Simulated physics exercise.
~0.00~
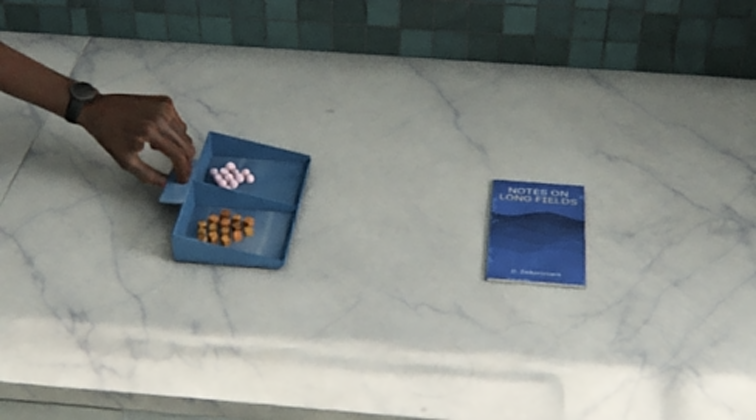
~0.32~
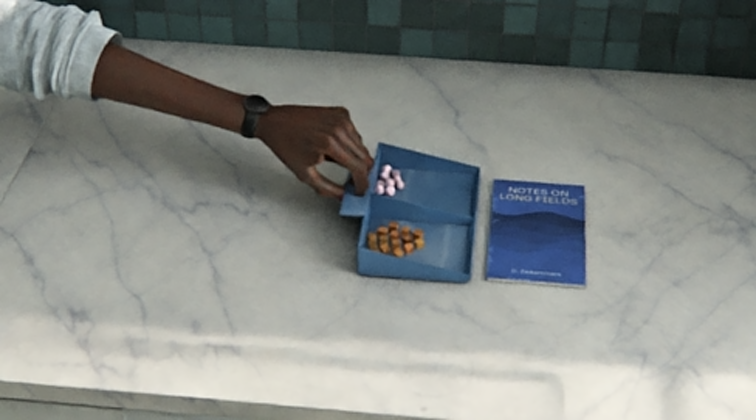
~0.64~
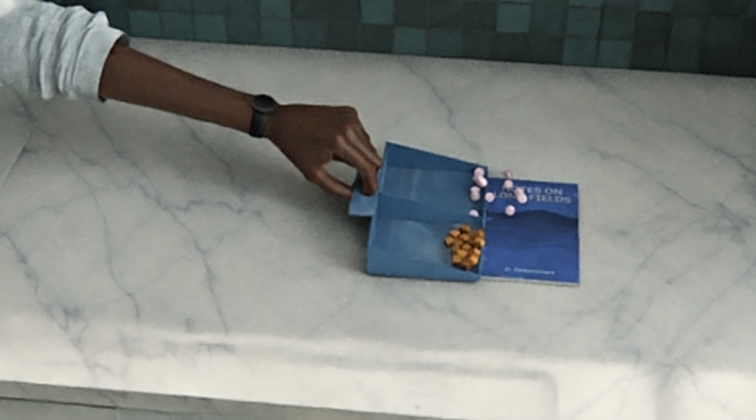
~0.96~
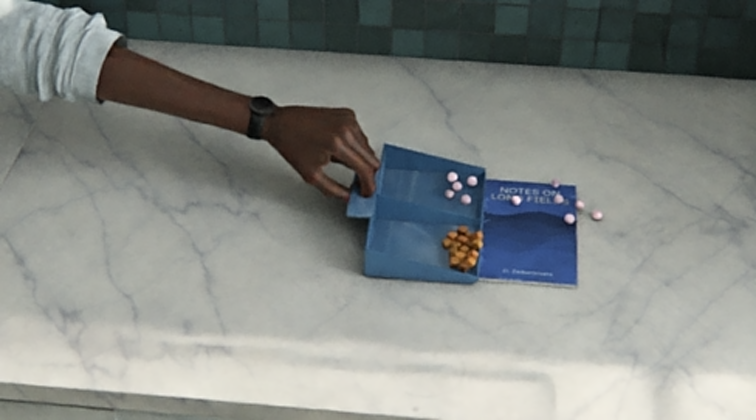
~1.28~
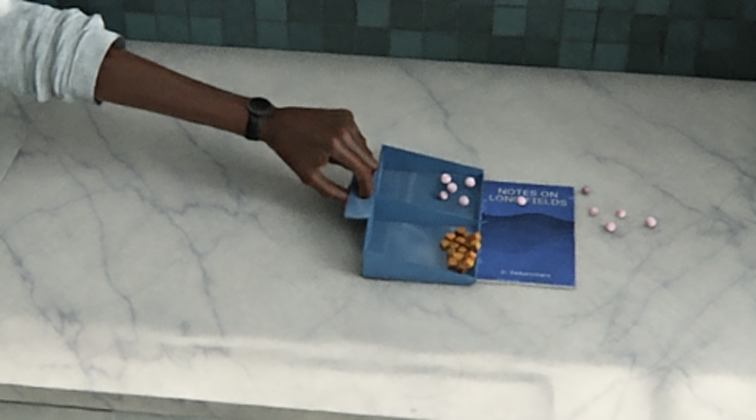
A hand with a dark watch on its wrist grips the tab of a blue divided tray on a veined white marble counter, seen from above at an angle, with dark green tiles behind. Small pale pink balls sit in the back section and orange-brown pieces in the front section, while a thin blue book lies to the right. The hand pushes the tray right until it stops against the book. Both groups slide to the low rim. The orange-brown pieces stay inside, bunched there, but about half the pink balls spill over the book, most rolling onto the marble beyond.
